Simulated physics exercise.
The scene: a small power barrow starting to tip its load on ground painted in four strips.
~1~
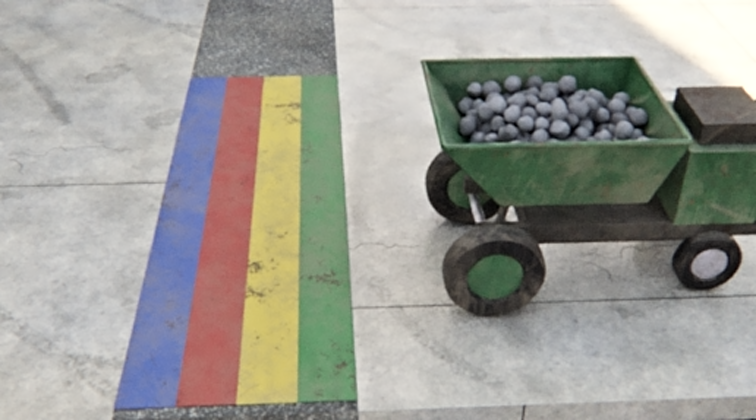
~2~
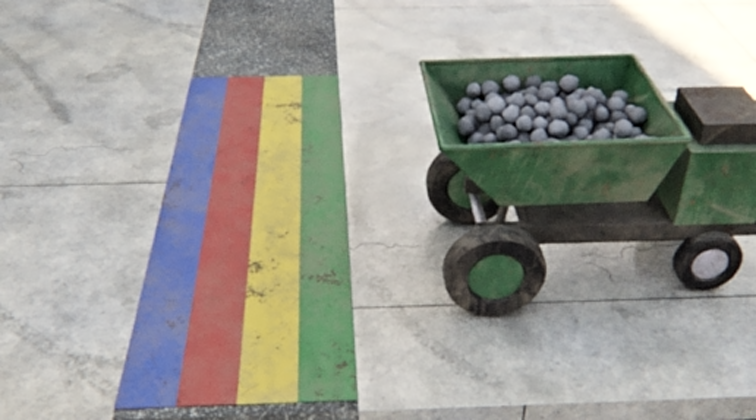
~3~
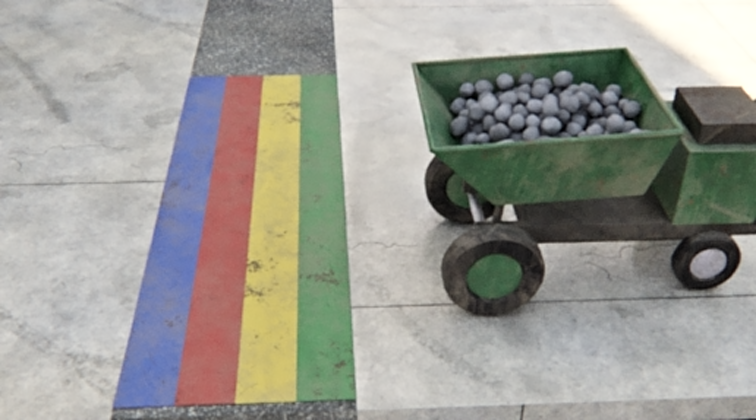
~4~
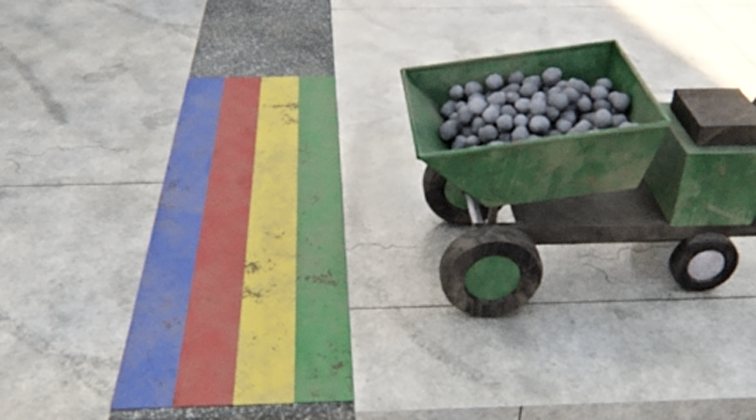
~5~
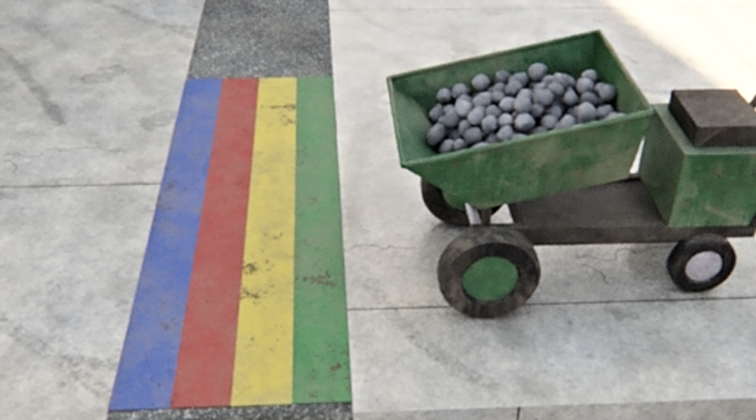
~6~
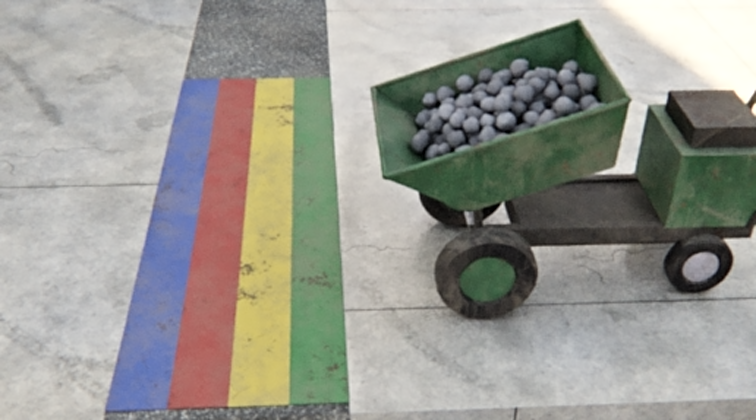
A small green power barrow with black tyres stands on the right of a pale, cracked concrete floor, seen from slightly above and to the side. Its skip holds a heap of round grey cobbles, and to the left lie four painted strips, blue, red, yellow and green. The skip sits level at first, then shifts left and tilts steadily, its left end lowest, while the view drifts very slightly.
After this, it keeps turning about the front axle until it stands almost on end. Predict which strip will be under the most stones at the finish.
I would say the yellow one.
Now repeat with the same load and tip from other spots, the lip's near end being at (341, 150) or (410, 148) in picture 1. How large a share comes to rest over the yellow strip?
About 0 percent at the first place and about 30 percent at the second.
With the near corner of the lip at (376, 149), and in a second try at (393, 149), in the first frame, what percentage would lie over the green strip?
Roughly 0 per cent, then roughly 0 per cent.
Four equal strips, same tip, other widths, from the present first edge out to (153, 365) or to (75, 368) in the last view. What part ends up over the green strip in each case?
Roughly 10 per cent first, then 20 per cent.
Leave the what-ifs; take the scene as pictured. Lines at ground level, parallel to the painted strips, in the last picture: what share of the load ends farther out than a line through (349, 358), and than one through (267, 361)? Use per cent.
80 and 50 in a hundred.
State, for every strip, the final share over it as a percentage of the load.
Estimated shares: Green strip 15 %, yellow strip 30 %, red strip 20 %, blue strip 10 %.
Just after the last frame, skip tipped steeply; every one in the skip.
A moment on, skip tipped right over; roughly two thirds in the skip; about a tenth over the green strip; roughly a quarter over the yellow strip; just a few over the red strip.
Further on, skip tipped right over; roughly a quarter in the skip; roughly a quarter over the green strip; roughly a third over the yellow strip; roughly a quarter over the red strip; about a tenth over the blue strip; just a few off the paint.
When it is over, skip tipped right over; roughly a quarter in the skip; roughly a quarter over the green strip; roughly a third over the yellow strip; roughly a quarter over the red strip; about a tenth over the blue strip; about a tenth off the paint.
